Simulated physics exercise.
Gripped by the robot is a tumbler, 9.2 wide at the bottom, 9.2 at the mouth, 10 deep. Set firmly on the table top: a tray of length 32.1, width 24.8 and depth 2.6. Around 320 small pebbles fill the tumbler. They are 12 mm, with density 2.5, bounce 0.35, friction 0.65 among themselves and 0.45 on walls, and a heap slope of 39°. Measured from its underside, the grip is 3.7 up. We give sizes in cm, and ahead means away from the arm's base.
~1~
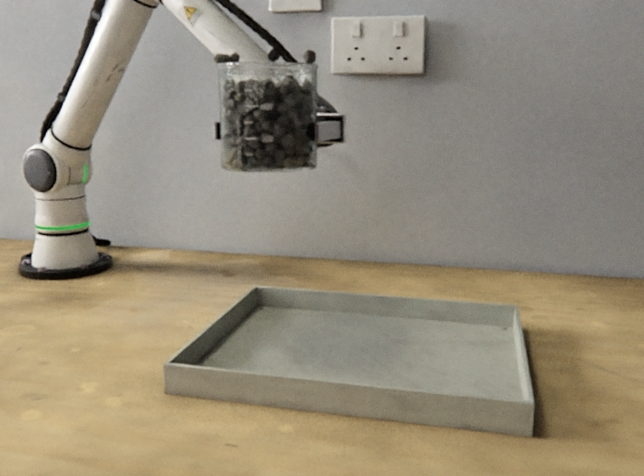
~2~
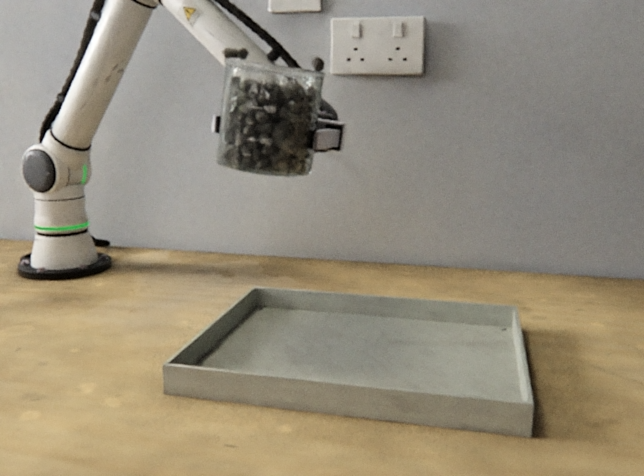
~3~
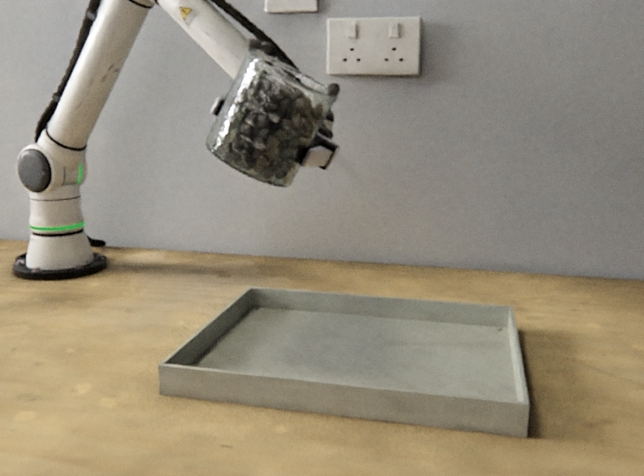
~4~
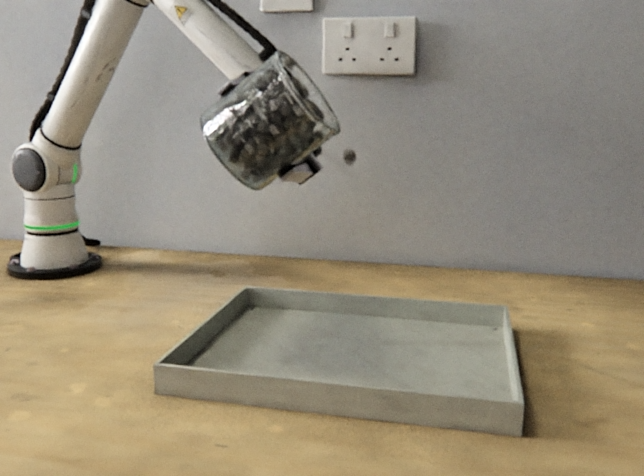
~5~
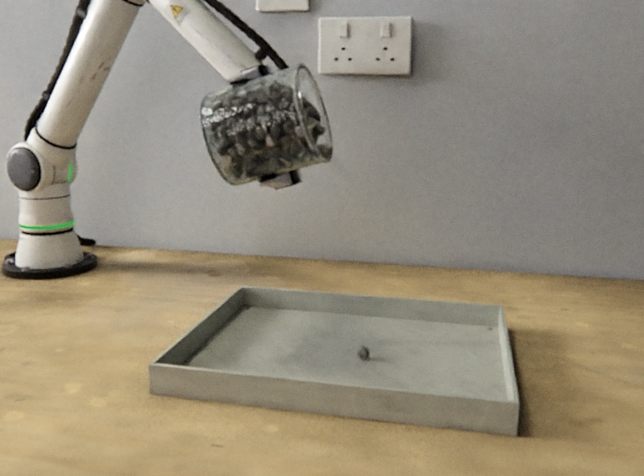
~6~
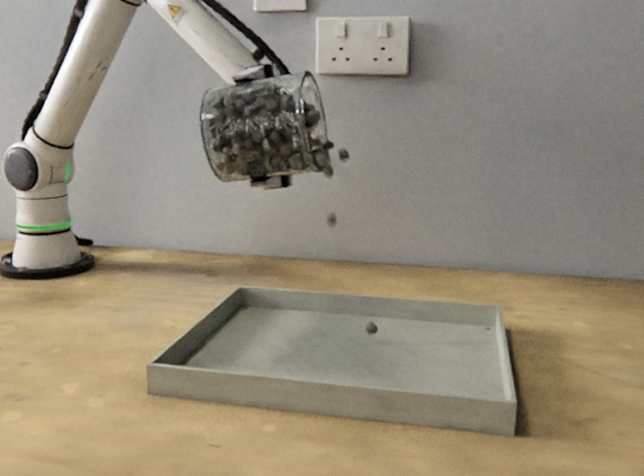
A robot arm tilts a clear tumbler of pebbles rightward, and a few drop out above a grey tray.
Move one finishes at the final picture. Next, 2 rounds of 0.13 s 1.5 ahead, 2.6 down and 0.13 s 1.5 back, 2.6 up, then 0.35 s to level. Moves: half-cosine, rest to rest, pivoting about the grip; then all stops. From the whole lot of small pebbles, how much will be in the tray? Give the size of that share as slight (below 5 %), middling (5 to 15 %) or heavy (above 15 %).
Middling.
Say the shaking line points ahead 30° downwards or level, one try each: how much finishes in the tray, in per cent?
About 25 and 30 per cent.
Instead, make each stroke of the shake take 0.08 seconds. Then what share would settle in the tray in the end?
Roughly 20 in a hundred.
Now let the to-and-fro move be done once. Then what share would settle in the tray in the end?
In that case it would be roughly 10 per cent.
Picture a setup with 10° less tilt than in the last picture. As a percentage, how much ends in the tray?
It would be near 5 per cent.
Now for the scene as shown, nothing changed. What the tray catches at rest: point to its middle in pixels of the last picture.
It lands close to (395, 355).
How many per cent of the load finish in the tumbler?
Around 90 in a hundred.
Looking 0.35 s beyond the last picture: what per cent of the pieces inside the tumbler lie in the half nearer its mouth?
Roughly 40 %.
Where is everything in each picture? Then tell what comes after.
In the first picture, tumbler middle at (269, 118), level; upper third of the load around (269, 96), from x 220 to 310, top at y 55; 316 in the tumbler.
In the second picture, tumbler middle at (270, 119), tilted 8° forward; upper third of the load around (268, 96), from x 225 to 320, top at y 55.
In the third picture, tumbler middle at (270, 120), tilted 28° forward; upper third of the load around (267, 99), from x 215 to 335, top at y 45.
In the fourth picture, tumbler middle at (269, 123), tilted 53° forward; upper third of the load around (268, 103), from x 210 to 350, top at y 65; 315 in the tumbler, 1 in flight or on a rim.
In the fifth picture, tumbler middle at (267, 127), tilted 73° forward; upper third of the load around (264, 106), from x 215 to 365, top at y 85; 315 in the tumbler, 1 in the tray.
In the sixth picture, tumbler middle at (265, 129), tilted 81° forward; upper third of the load around (257, 109), from x 210 to 370, top at y 90; 313 in the tumbler, 1 in the tray, 2 in flight or on a rim.
Then, 0.35 s after the last picture, tilted 81° forward, highest piece 26 above the table; 290 in the tumbler, 17 in the tray, 9 in flight or on a rim.
Then, 0.70 s after the last picture, tilted 40° forward, highest piece 27 above the table; 284 in the tumbler, 31 in the tray, 1 in flight or on a rim.
Then, 1.07 s after the last picture, level, highest piece 30 above the table; 284 in the tumbler, 32 in the tray.
Then, 2.12 s after the last picture, level, highest piece 30 above the table; 284 in the tumbler, 32 in the tray.
Final count, 284 in the tumbler, 32 in the tray. That is 10 % in the tray.
